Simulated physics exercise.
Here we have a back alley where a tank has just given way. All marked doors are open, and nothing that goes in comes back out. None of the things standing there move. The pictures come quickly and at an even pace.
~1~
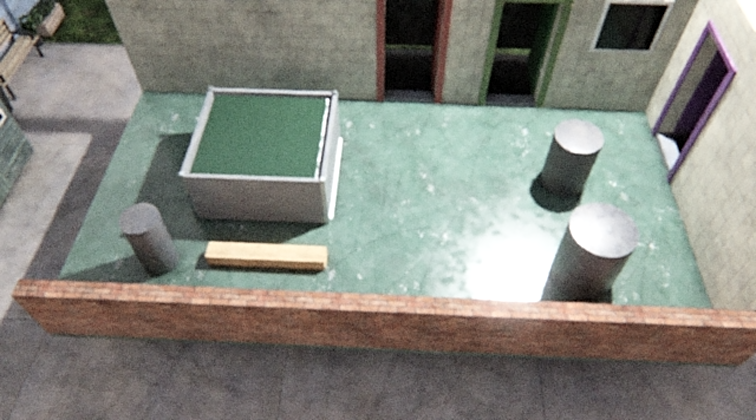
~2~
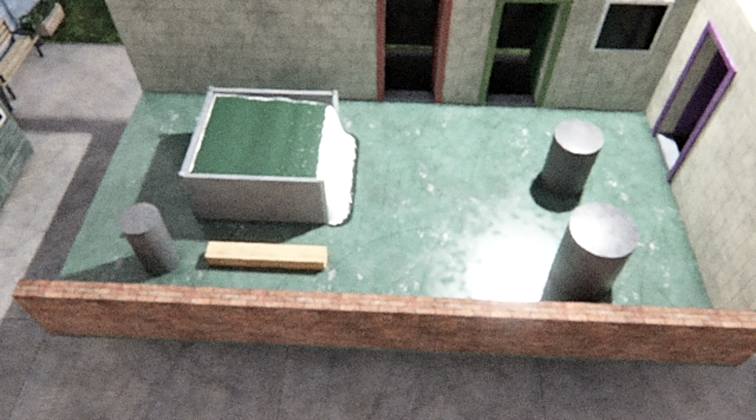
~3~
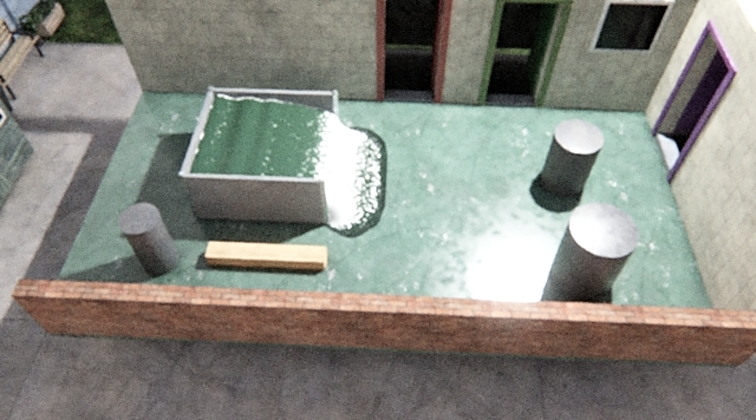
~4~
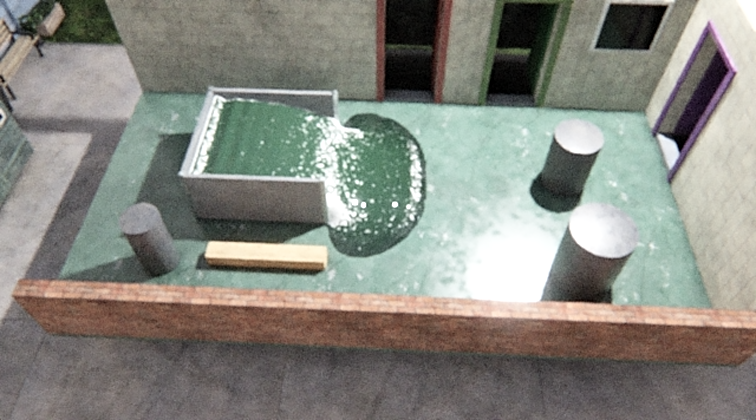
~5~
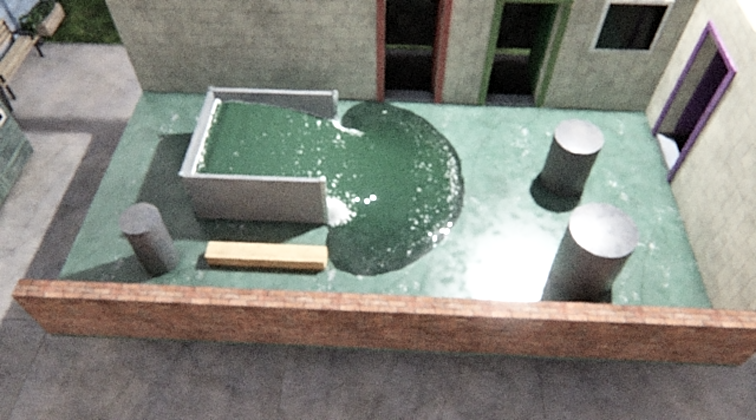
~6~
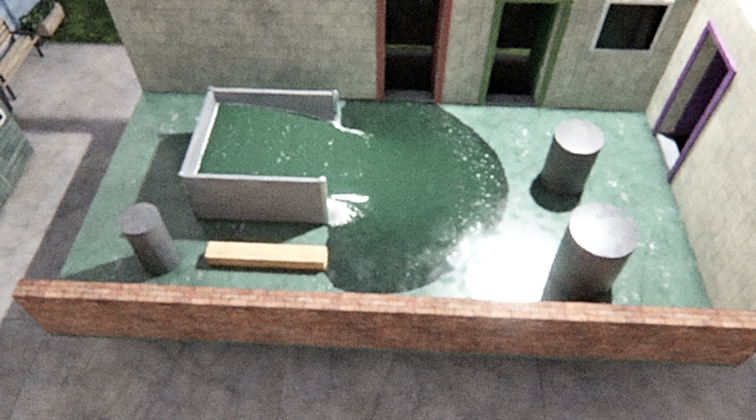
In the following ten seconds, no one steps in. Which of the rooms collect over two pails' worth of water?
Result: Red door: More than two buckets. Purple door: More than two buckets. Green door: More than two buckets.
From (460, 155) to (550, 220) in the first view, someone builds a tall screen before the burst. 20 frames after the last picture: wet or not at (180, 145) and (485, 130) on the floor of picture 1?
Note: Point one left unsoaked, point two drenched.
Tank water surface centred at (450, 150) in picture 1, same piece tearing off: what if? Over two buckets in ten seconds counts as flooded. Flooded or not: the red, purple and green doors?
Then: Red door falls short; purple door exceeds the limit; green door exceeds the limit.
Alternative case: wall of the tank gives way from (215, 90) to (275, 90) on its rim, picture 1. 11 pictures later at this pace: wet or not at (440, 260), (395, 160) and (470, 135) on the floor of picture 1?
Bone-dry, submerged, submerged.
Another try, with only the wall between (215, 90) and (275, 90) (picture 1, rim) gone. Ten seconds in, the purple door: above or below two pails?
The purple one ends up above.
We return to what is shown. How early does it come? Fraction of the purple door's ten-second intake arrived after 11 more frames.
Near 5 per cent, give or take.
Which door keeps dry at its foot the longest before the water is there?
It's the one in purple.
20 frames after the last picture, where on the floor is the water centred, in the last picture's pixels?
I reckon somewhere around (533, 201).
A moment on, water covers 50 % of the floor; the red door under two buckets in, the purple door not reached, the green door wet at the sill, nothing in.
Next, water covers 60 % of the floor; the red door over two buckets in, the purple door under two buckets in, the green door under two buckets in.
Then, water covers 60 % of the floor; the red door over two buckets in, the purple door over two buckets in, the green door over two buckets in.
Later, water covers 65 % of the floor; the red door over two buckets in, the purple door far over two buckets in, the green door over two buckets in.
In the end, water covers 90 % of the floor; the red door far over two buckets in, the purple door far over two buckets in, the green door far over two buckets in.
